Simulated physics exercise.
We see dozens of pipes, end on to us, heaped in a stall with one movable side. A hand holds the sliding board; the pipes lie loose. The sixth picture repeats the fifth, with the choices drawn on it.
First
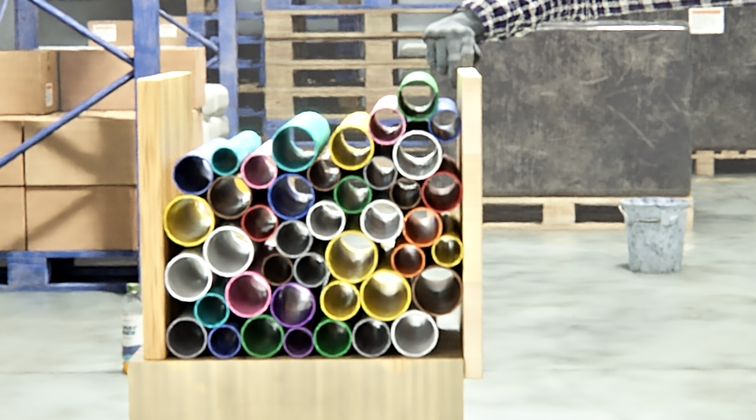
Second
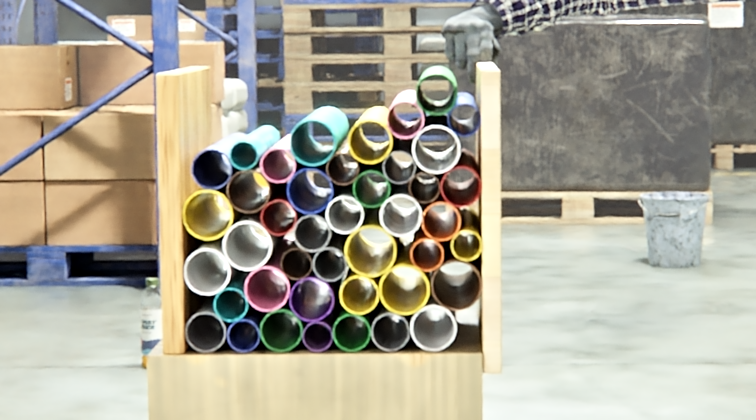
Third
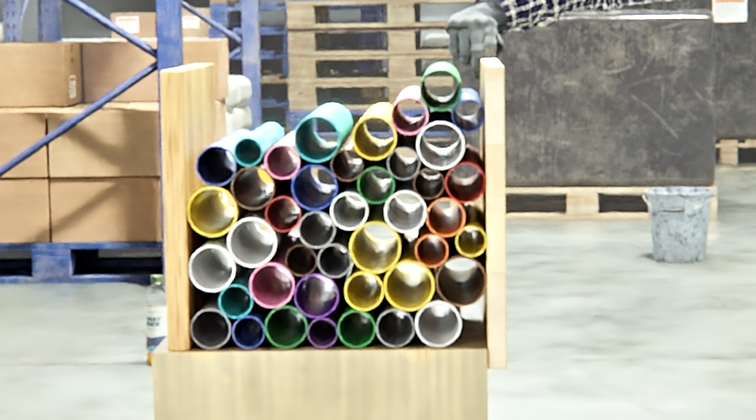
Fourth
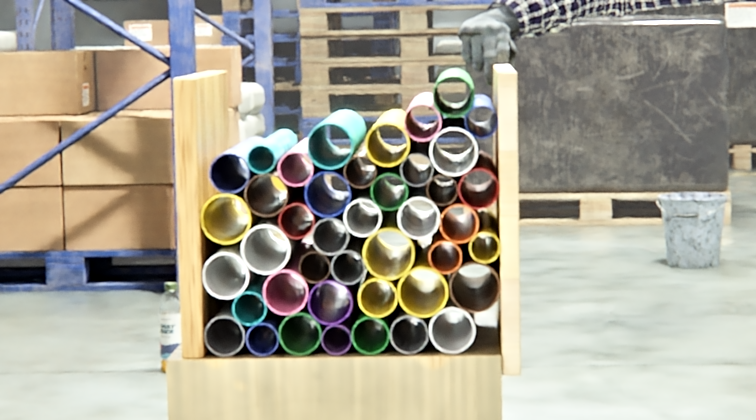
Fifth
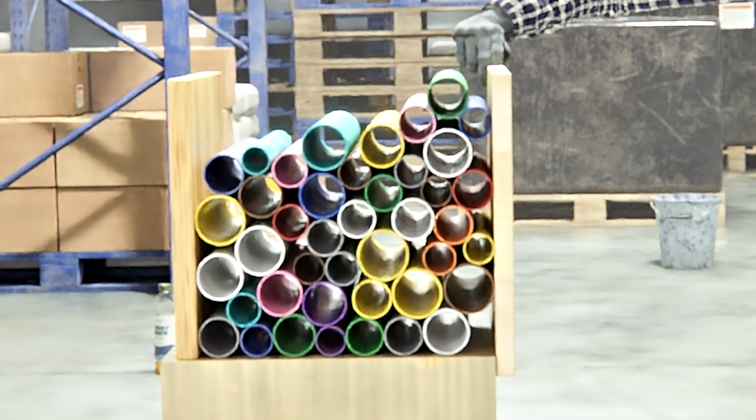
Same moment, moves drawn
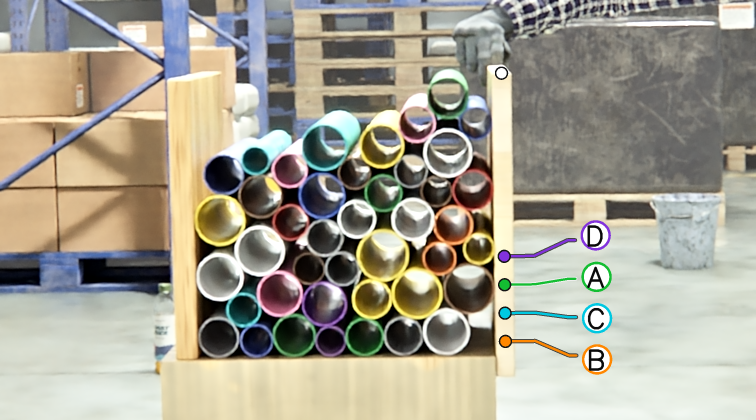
In a warehouse, a gloved hand rests on a board beside stacked colourful pipes, which stay still.
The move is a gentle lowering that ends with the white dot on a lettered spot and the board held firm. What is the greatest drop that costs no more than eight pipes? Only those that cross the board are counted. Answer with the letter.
Lower it to D and no more.
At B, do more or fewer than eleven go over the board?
More than eleven.
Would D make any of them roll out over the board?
Yes.
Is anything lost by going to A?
At A: Yes.
On the marked copy, A at (505, 285); B at (506, 341); C at (505, 314); D at (505, 257); the white dot at (502, 73).
Following D. Soon after the start, top of the board (493, 156).
Later, top of the board (495, 248).
In the end, top of the board (495, 256), six out over the board.
As for the rest, A more than eight out over the board; B more than eight out over the board; C more than eight out over the board.
